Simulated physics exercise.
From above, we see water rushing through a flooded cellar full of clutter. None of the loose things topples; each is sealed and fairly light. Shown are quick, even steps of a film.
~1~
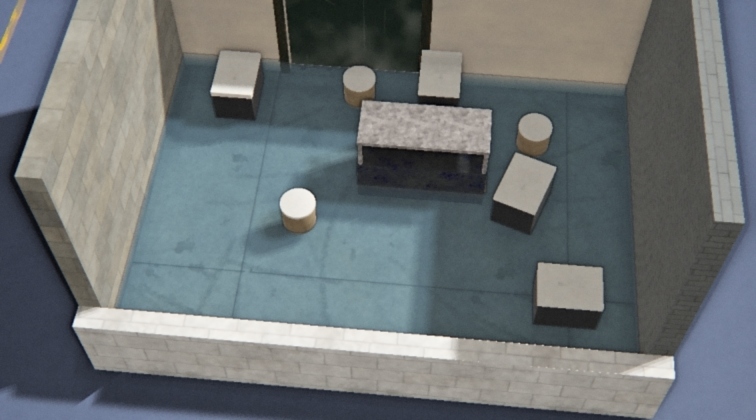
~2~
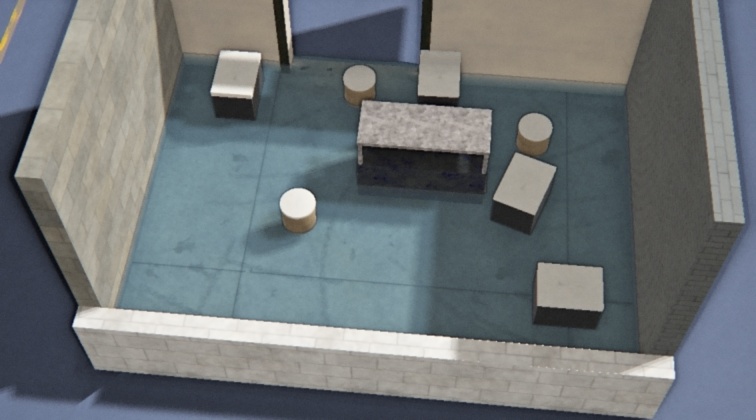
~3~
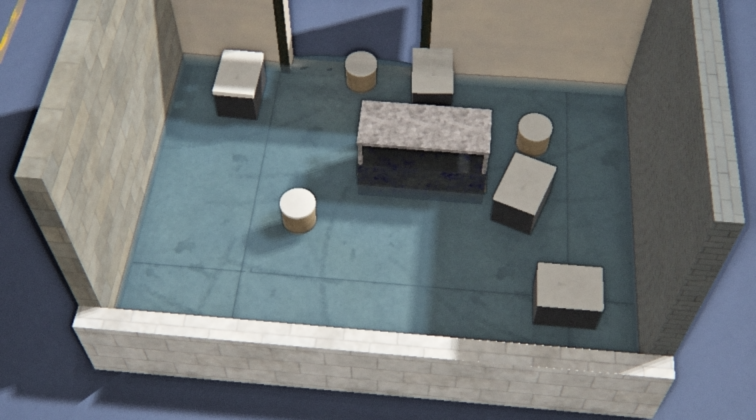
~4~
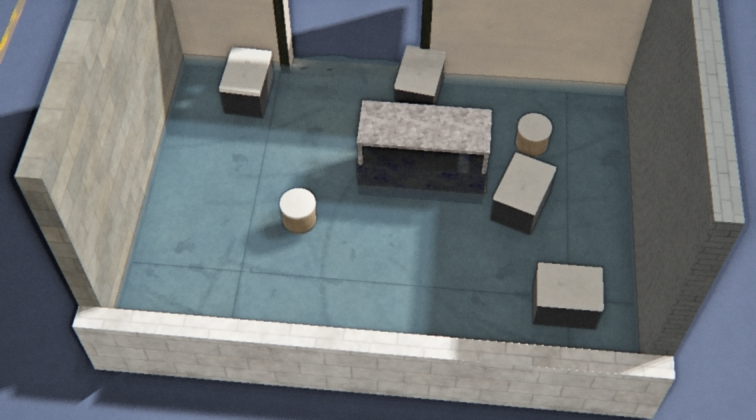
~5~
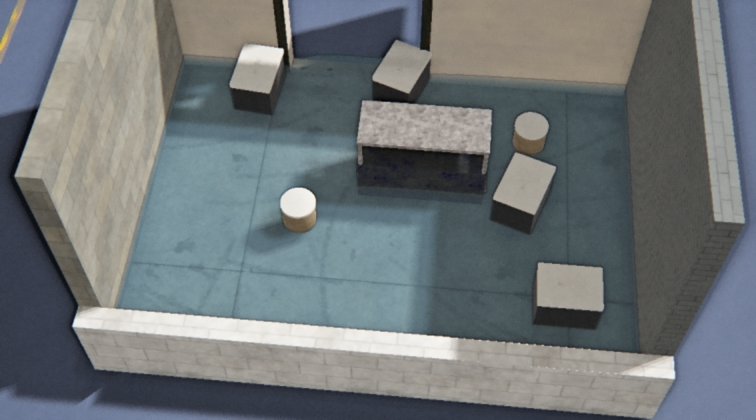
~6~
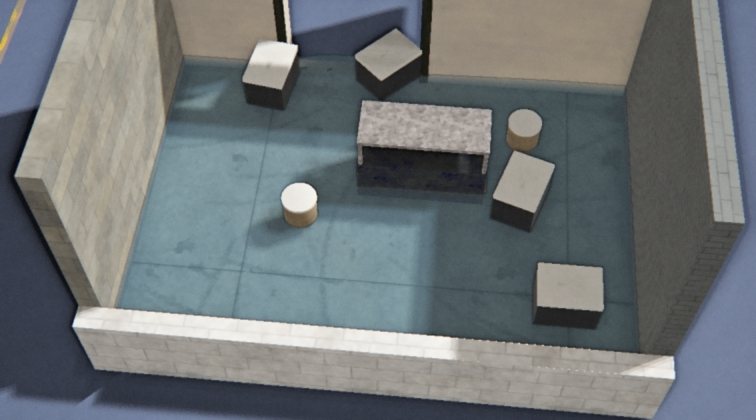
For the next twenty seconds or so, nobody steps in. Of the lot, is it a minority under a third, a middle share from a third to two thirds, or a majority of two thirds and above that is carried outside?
My prediction is the high band.
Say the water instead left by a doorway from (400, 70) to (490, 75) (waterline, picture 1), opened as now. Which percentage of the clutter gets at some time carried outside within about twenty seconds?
About 90 %.
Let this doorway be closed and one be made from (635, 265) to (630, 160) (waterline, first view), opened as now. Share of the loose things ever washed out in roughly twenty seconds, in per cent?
Some 90 per cent of the things, roughly.
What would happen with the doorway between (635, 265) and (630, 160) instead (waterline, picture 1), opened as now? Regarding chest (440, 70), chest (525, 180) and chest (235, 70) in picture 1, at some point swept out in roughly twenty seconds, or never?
In the order given, it's escaped, escaped, remains behind.
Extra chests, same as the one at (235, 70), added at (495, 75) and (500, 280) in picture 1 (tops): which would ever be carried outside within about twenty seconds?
Listed first makes it out, listed second does not escape.
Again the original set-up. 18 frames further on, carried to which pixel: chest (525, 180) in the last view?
(429, 72).
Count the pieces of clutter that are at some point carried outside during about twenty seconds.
I count 6 of them.
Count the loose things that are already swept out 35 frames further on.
The number I arrive at is 6.
A moment on, 3 of 7 are out; 4 afloat.
Next, 5 of 7 are out; 2 afloat.
Later, 6 of 7 are out; 1 afloat.
In the end, 6 of 7 are out; 1 afloat.
